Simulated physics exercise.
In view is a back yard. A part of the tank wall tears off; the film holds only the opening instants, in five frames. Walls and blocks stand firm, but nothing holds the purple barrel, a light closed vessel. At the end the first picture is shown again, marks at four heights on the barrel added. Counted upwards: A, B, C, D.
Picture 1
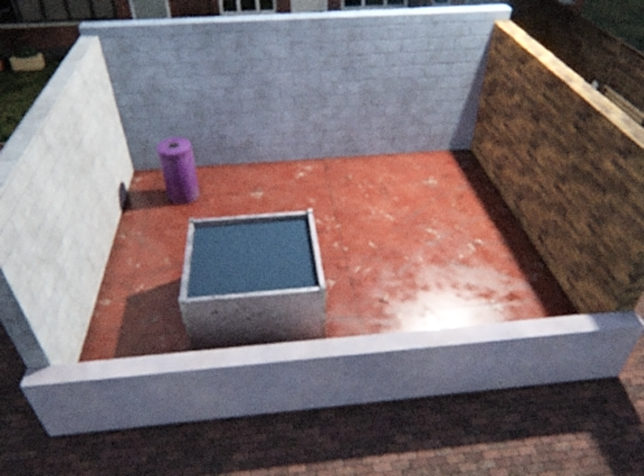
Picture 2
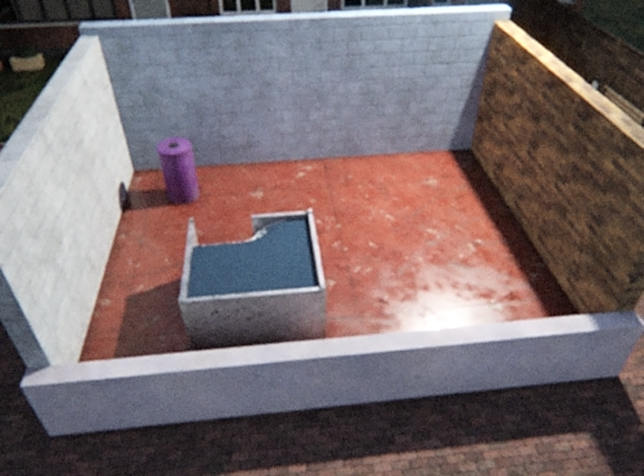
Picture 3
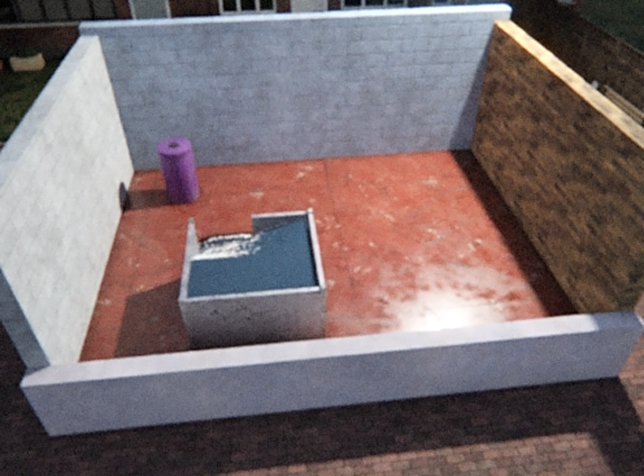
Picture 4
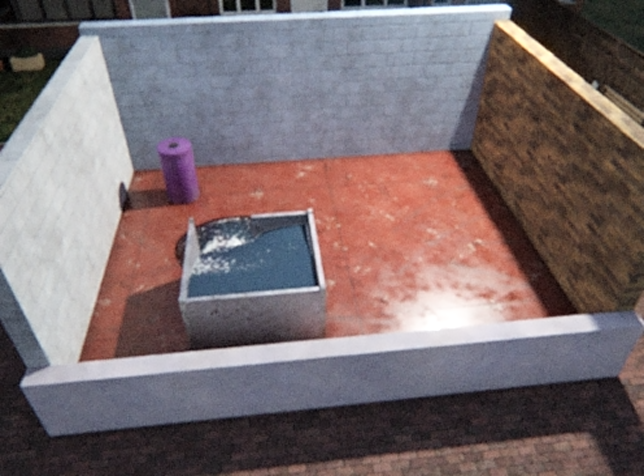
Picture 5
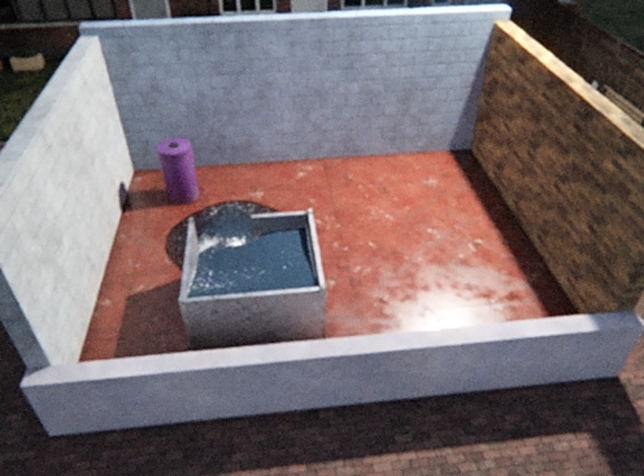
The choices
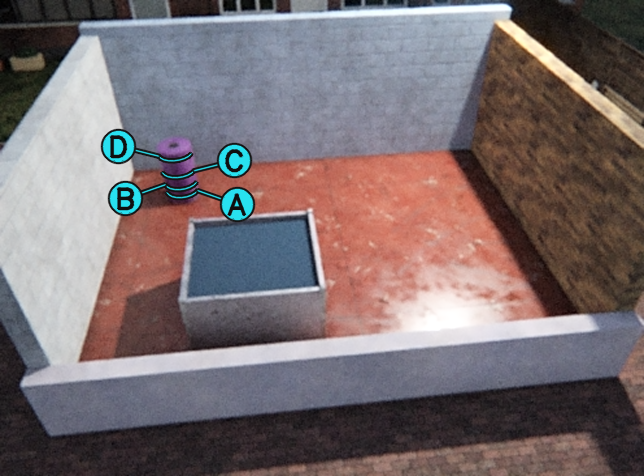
Water pouring through a gap in the back of a square tank and spreading across a red yard floor behind it.
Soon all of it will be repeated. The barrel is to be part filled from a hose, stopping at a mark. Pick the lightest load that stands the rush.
C will do.
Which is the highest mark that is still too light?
B.
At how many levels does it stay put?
Two.
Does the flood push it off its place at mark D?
No.
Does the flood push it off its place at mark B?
Yes, it does.
In cyan, A at (181, 197); B at (179, 189); C at (177, 177); D at (173, 160); from the bottom up A, B, C, D.
For mark A, it is pushed about twice its own width away.
For mark B, it is pushed about half its own width away.
For mark C, it does not move.
For mark D, it does not move.
